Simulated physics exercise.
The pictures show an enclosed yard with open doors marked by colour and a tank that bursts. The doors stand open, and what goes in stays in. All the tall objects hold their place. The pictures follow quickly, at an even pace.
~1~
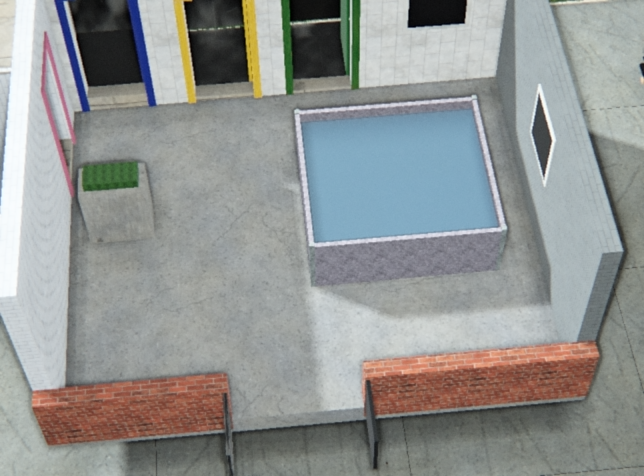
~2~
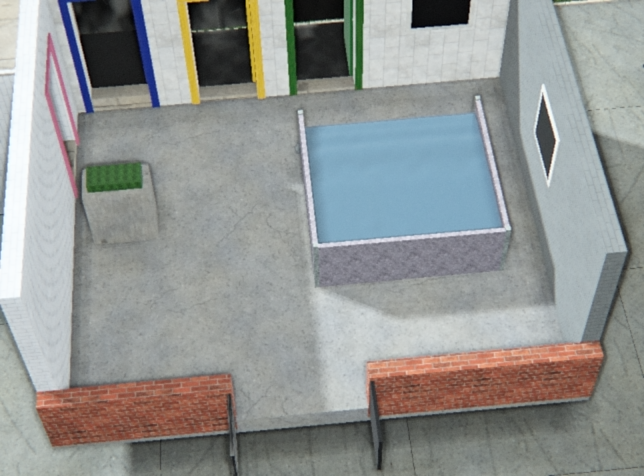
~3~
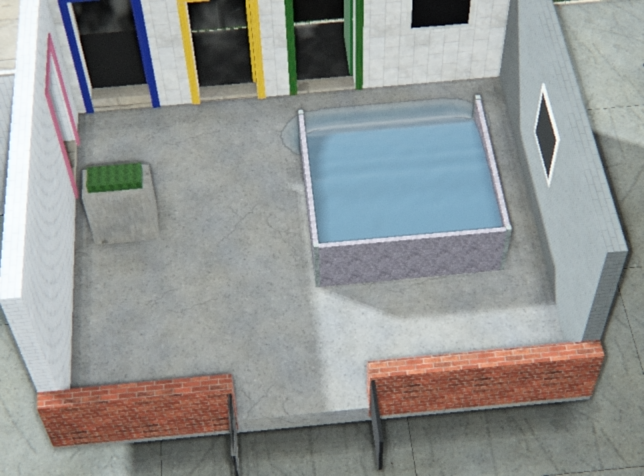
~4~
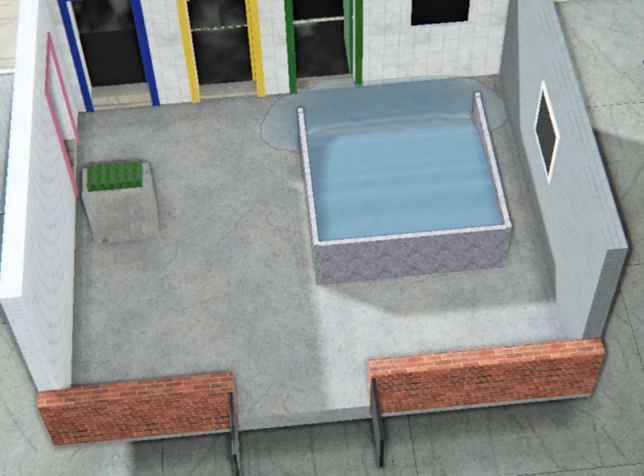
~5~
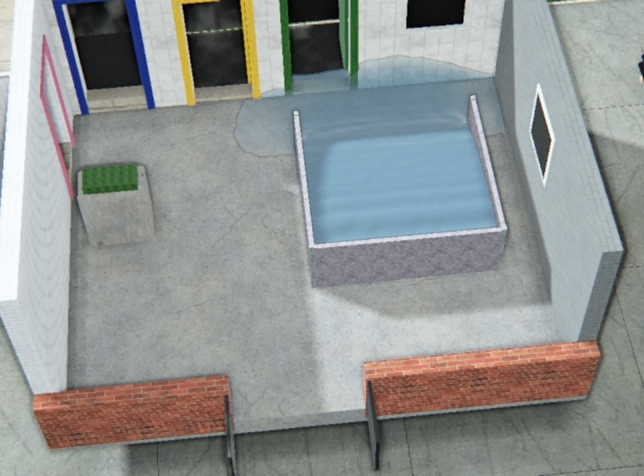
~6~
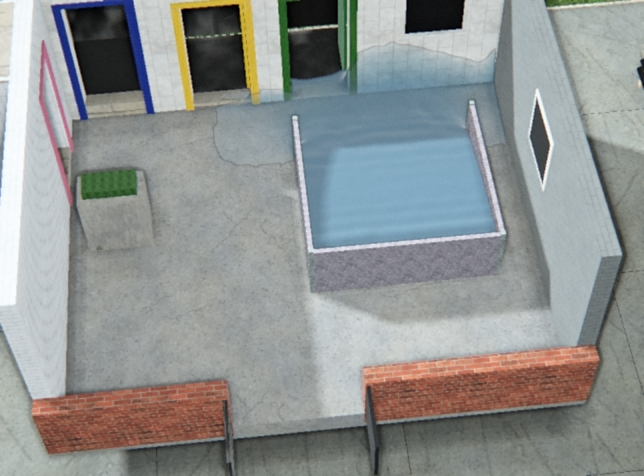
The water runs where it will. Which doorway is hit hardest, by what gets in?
It is the green one.
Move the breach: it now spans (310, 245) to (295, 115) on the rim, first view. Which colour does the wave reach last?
The door marked green.
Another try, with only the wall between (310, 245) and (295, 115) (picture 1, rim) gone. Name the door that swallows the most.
That is the pink one.
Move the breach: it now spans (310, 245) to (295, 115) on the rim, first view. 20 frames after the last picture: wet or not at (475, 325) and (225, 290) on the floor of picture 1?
One after the other: Not flooded, flooded.
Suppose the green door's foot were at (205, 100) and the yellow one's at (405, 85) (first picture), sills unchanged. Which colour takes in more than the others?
Most goes in at the door marked yellow.
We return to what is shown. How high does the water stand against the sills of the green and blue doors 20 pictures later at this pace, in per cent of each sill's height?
Roughly 450 per cent, then 50 per cent.
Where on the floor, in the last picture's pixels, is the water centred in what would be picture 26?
Roughly at (357, 191).
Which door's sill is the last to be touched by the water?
Last comes the pink one.
A moment on, water covers 20 % of the floor; pink door not reached, green door a lot in, yellow door a trickle in, blue door wet at the sill, nothing in.
Next, water covers 35 % of the floor; pink door wet at the sill, nothing in, green door a lot in, yellow door some in, blue door wet at the sill, nothing in.
Then, water covers 60 % of the floor; pink door some in, green door a lot in, yellow door some in, blue door wet at the sill, nothing in.
Later, water covers 90 % of the floor; pink door a lot in, green door a lot in, yellow door some in, blue door wet at the sill, nothing in.
In the end, water covers 100 % of the floor; pink door a lot in, green door a lot in, yellow door a lot in, blue door wet at the sill, nothing in; the green door has let in the most.
